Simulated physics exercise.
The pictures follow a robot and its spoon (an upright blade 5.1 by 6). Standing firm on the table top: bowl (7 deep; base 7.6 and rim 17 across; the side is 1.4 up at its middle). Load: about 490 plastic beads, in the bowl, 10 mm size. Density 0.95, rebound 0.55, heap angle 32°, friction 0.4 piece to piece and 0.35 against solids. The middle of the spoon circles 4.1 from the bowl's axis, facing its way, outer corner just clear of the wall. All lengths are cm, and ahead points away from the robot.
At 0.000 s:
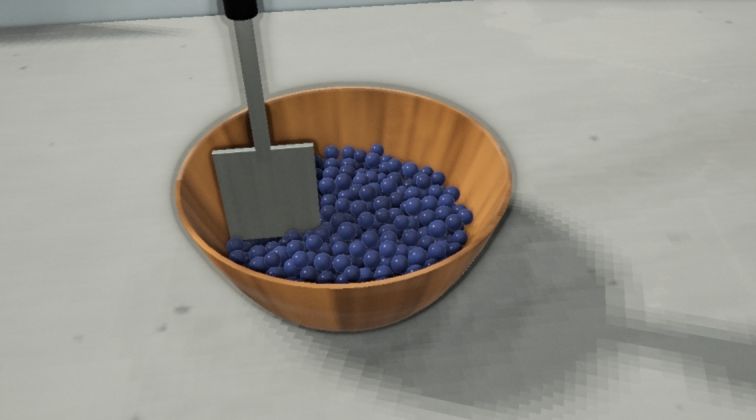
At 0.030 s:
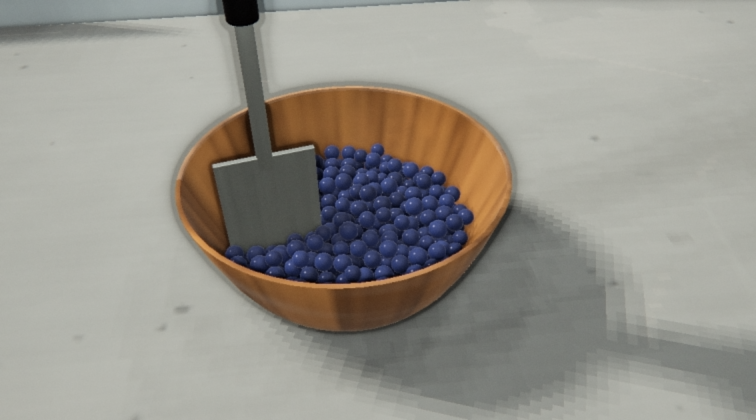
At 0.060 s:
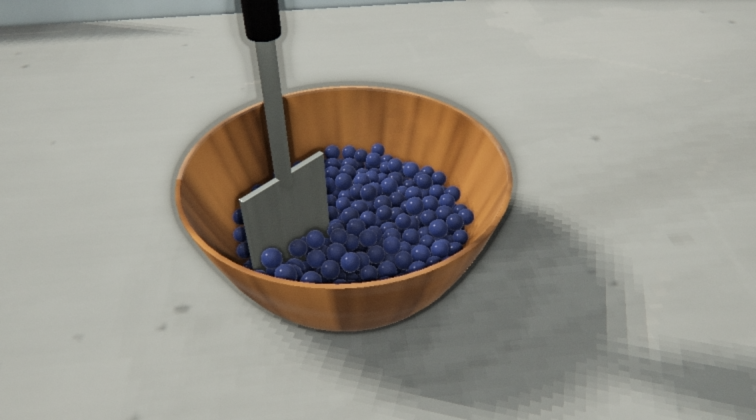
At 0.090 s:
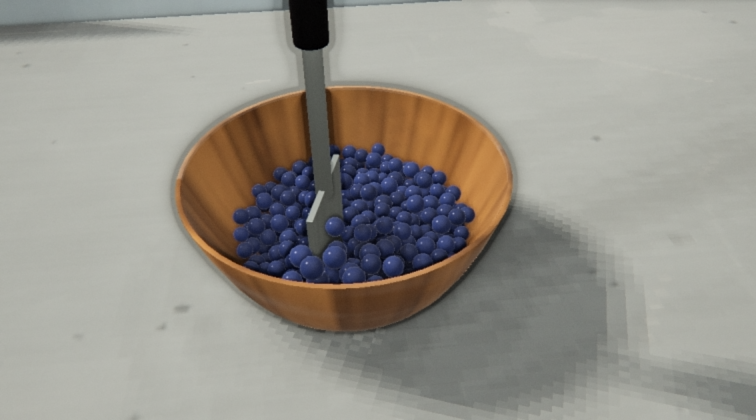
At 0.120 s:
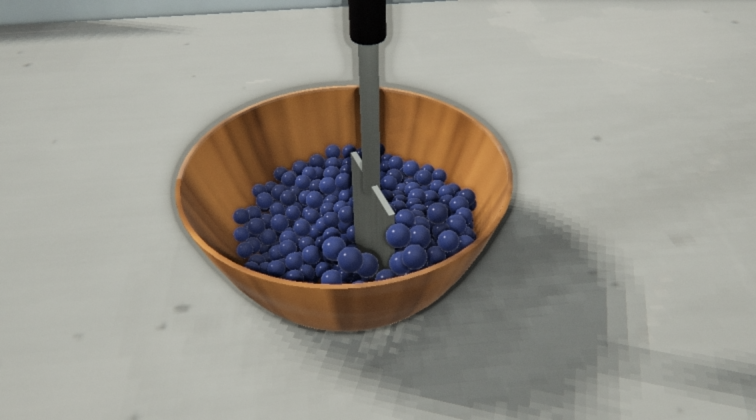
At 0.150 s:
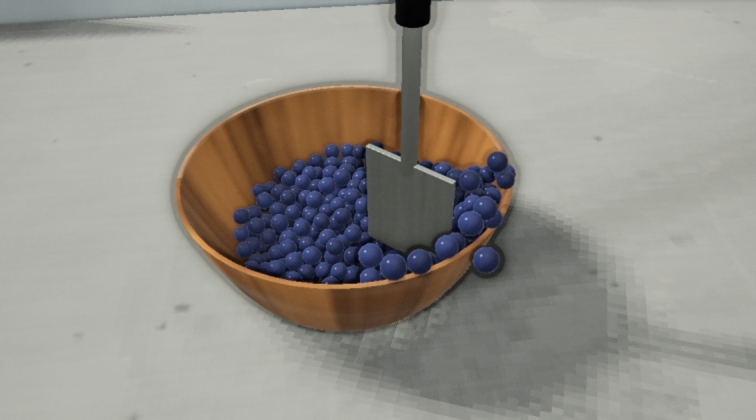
A brown wooden bowl holding a heap of dark blue beads sits on a pale grey tabletop, seen from above at an angle by a still camera. A flat grey metal blade with a black handle stands upright inside the bowl at the left. The blade sweeps through the beads to the right, turning as it goes, and pushes some up at the right rim, with one appearing outside the edge.
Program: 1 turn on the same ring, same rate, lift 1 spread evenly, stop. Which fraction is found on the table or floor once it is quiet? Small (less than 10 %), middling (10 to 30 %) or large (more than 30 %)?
Share on the table or floor: Middling (10 to 30 %).
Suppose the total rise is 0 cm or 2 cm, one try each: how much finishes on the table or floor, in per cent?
About 30 and 15 per cent.
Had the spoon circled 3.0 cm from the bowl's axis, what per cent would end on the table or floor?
It would be near 25 per cent.
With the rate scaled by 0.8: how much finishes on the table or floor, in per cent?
Some 15 per cent.
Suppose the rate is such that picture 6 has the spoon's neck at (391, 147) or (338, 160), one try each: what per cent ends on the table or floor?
About 15 and 10 per cent.
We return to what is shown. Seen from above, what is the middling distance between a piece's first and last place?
Roughly 3 cm.
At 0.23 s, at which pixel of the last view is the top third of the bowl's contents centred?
Around (386, 145).
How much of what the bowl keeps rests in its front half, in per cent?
Roughly 55 per cent.
After 0.23 s, 217° round, highest piece 11 above the table; 460 in the bowl, 32 in flight or on the tool.
After 0.31 s, 298° round, highest piece 11 above the table; 422 in the bowl, 14 on the table or floor, 56 in flight or on the tool.
After 0.54 s, 0° round, highest piece 8 above the table; 383 in the bowl, 106 on the table or floor, 3 in flight or on the tool.
After 1.24 s, 0° round, highest piece 5 above the table; 383 in the bowl, 109 on the table or floor.
At rest, 383 in the bowl, 109 on the table or floor. That is 22 % on the table or floor.
